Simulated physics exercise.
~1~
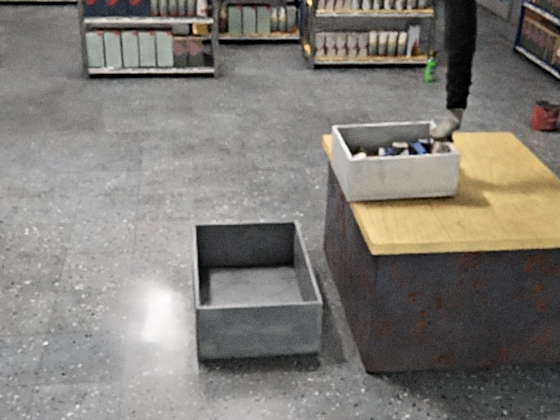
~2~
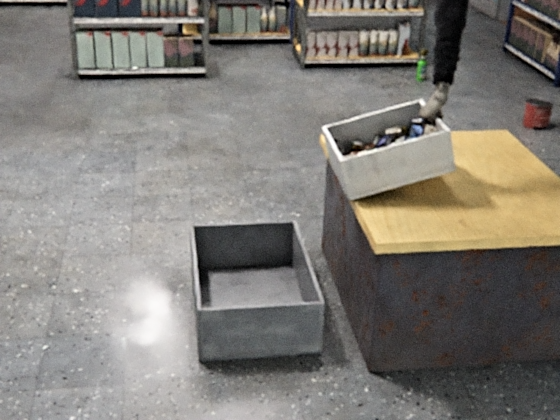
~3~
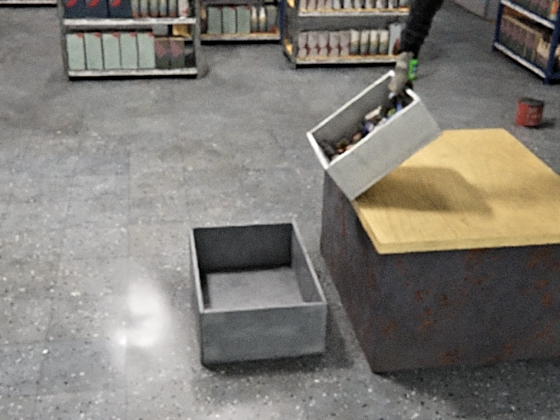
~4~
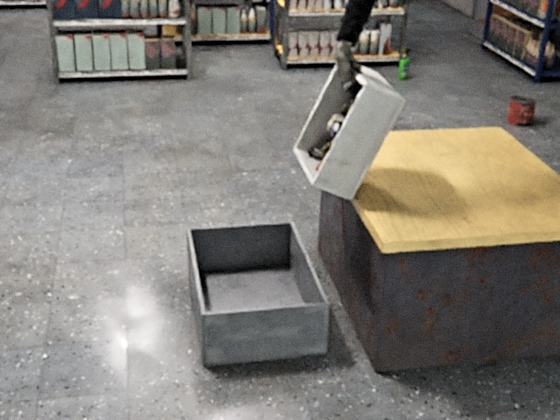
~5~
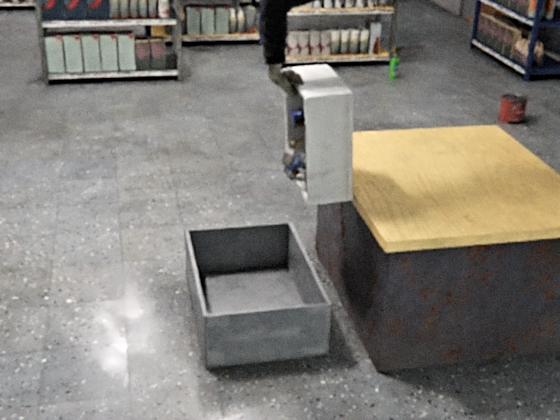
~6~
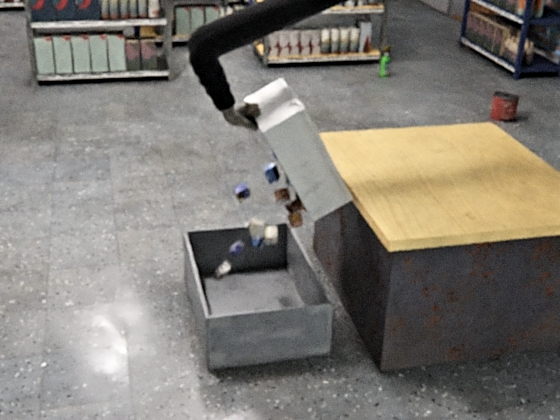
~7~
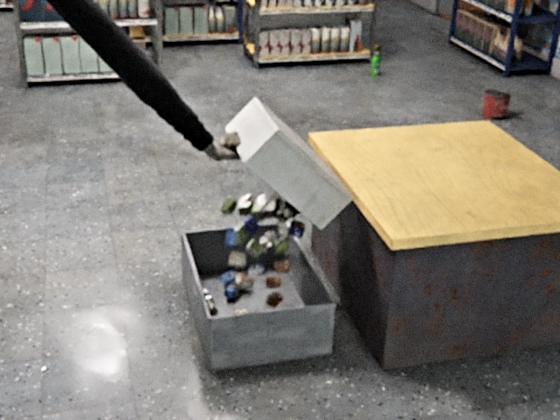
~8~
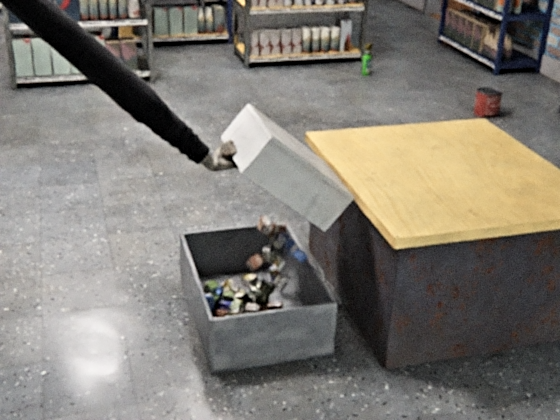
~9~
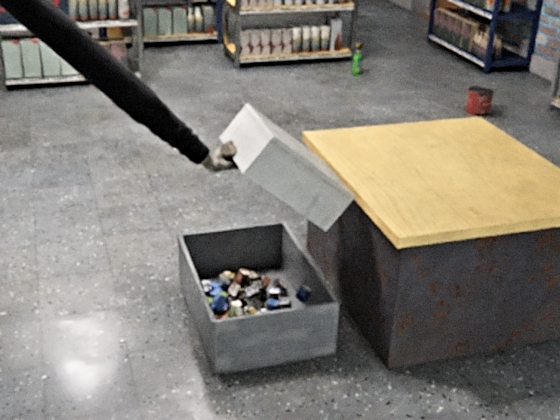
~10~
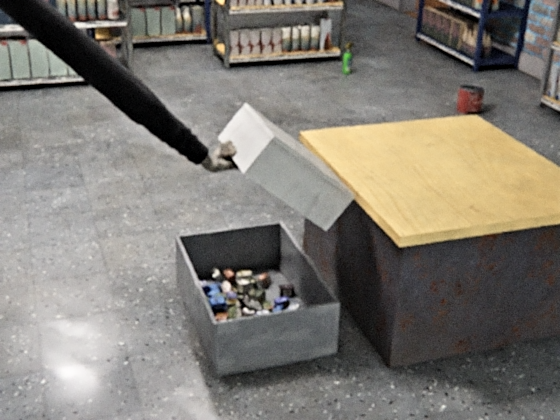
The video shows a gloved hand on a dark-sleeved arm tipping a white crate over the left edge of a yellow-topped bench, spilling small loose cartons into an open grey box on the floor, where they settle in a pile while the emptied crate stays tilted above.
